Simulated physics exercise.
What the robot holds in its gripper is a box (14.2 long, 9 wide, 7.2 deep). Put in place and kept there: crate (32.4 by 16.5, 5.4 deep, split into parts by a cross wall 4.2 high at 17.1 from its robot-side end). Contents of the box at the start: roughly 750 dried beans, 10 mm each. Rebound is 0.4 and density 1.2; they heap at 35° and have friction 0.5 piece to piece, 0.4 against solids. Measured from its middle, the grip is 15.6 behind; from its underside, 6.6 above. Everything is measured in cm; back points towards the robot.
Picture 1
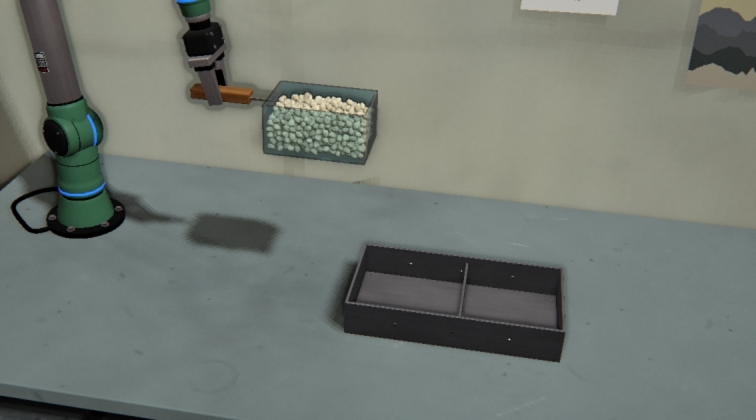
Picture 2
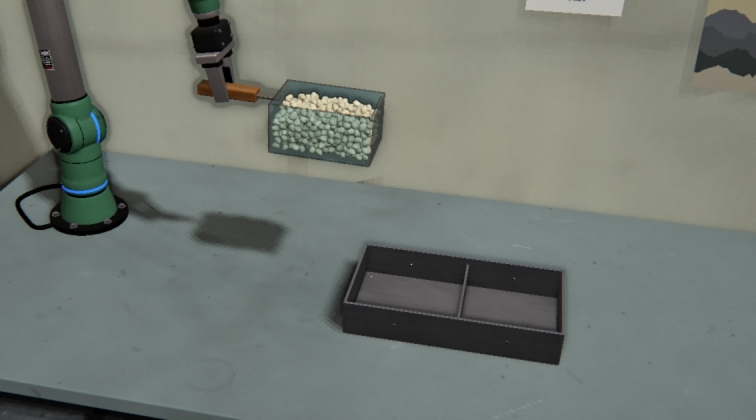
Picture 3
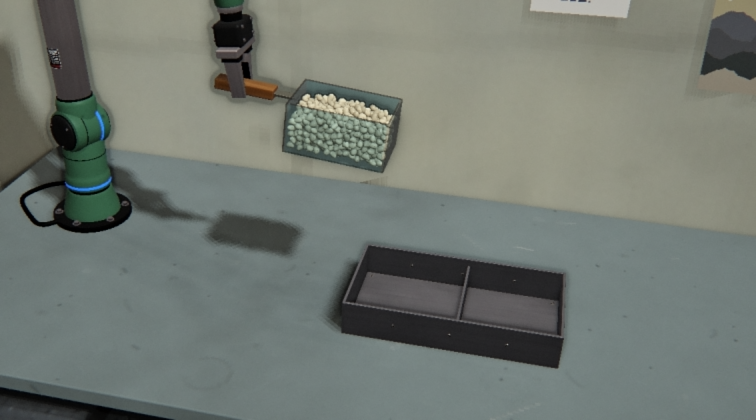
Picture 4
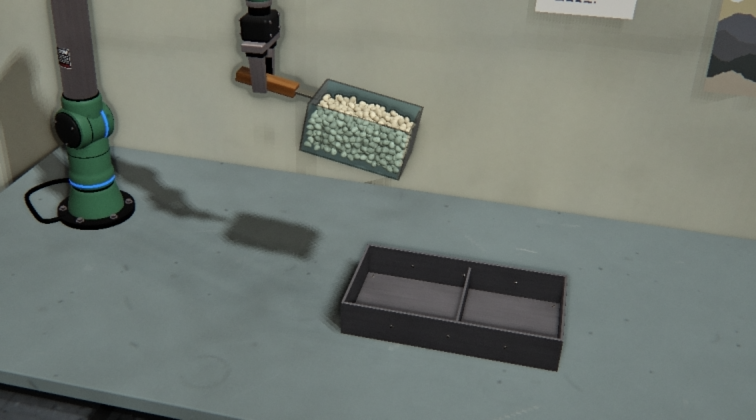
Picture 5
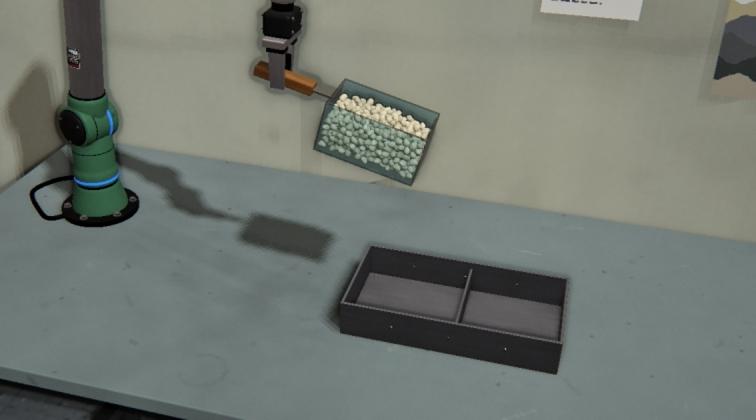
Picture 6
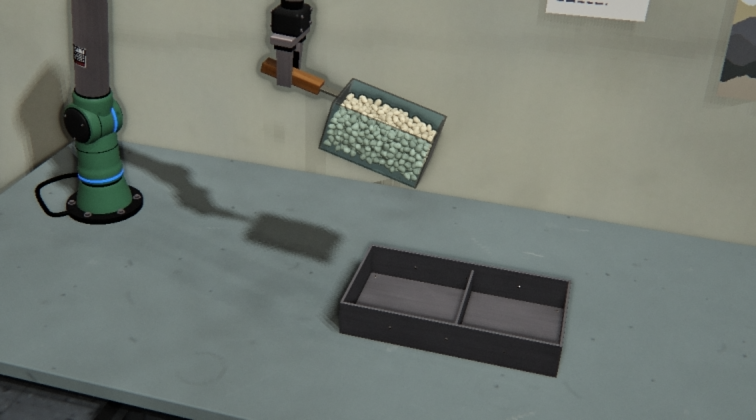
Clear box of pale beans moving right and gradually tilting downward in a green robot arm's grip, above a divided dark tray.
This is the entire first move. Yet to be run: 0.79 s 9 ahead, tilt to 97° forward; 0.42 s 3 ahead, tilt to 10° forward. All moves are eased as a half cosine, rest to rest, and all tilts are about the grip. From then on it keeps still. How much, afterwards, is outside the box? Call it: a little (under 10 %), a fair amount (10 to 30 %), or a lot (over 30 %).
A lot.
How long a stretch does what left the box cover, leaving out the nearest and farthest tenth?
18 cm.
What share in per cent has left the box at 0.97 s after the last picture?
Close to 40 per cent of the load is out.
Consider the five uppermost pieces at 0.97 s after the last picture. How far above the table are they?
Roughly 26 centimetres, give or take.
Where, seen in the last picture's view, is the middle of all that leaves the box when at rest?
It lands close to (384, 304).
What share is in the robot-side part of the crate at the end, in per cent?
The share is near 30 per cent.
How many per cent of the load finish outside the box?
Around 40 percent.
Then, 0.48 s on, tilted 70° forward, highest piece 28 above the table; 747 in the box.
Then, 0.97 s on, tilted 64° forward, highest piece 26 above the table; 461 in the box, 210 in the robot-side part, 70 on the table or floor, 6 in flight or on a rim.
Then, 1.41 s on, tilted 10° forward, highest piece 35 above the table; 450 in the box, 211 in the robot-side part, 72 on the table or floor, 6 in the far-side part, 8 in flight or on a rim.
Then, 2.46 s on, tilted 10° forward, highest piece 35 above the table; 450 in the box, 211 in the robot-side part, 77 on the table or floor, 9 in the far-side part.
In the end, 450 in the box, 211 in the robot-side part, 77 on the table or floor, 9 in the far-side part. That is 40 % outside the box.
